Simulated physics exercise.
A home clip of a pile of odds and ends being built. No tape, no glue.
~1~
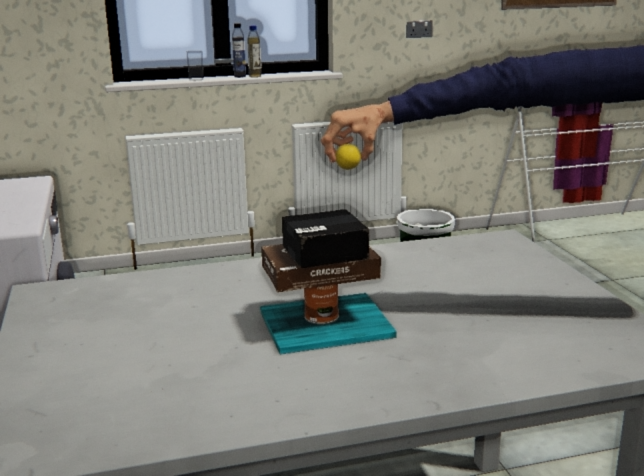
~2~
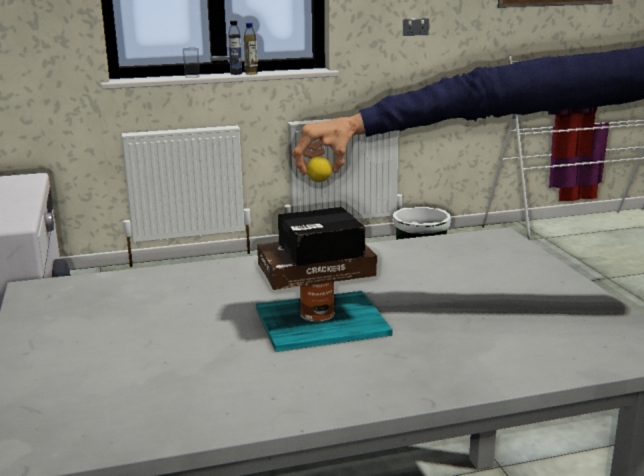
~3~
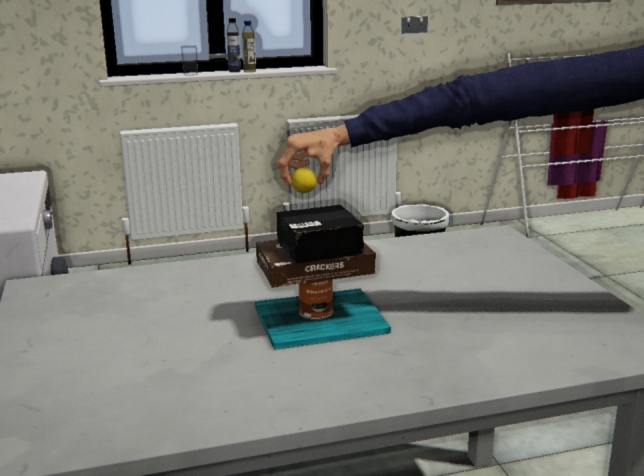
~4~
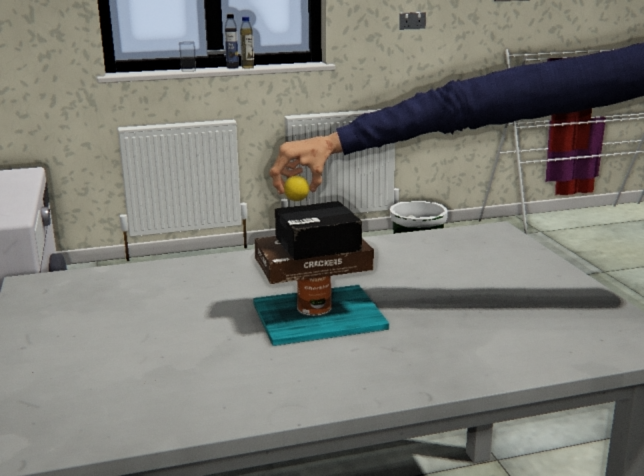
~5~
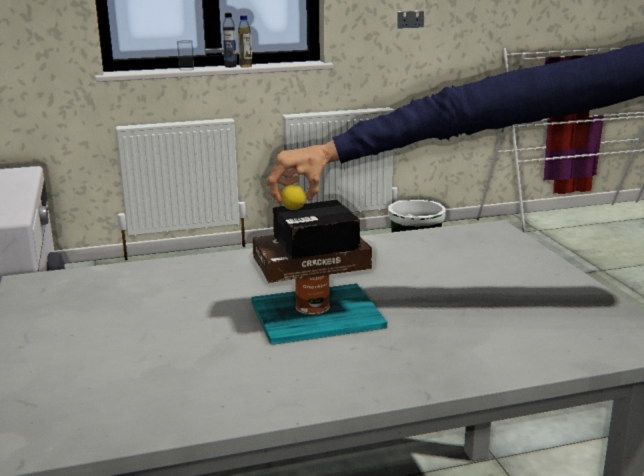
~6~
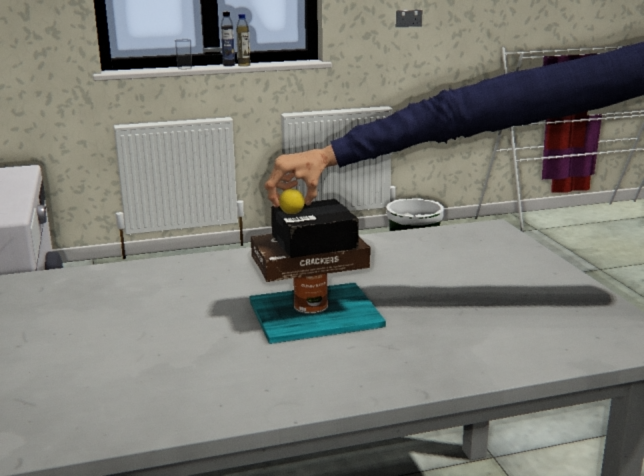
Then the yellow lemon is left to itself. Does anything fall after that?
Here the pile holds.
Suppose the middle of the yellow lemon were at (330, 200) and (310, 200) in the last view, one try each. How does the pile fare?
First try: It keeps its balance; second try: It keeps its balance.
Then, 0.20 s past the last view, nothing moves.
Then, 0.30 s past the last view, yellow lemon resting near (292, 202).
Finally, all 5 still in place. Final places as the last picture's camera would see them, yellow lemon near (291, 202). The pile keeps its balance.
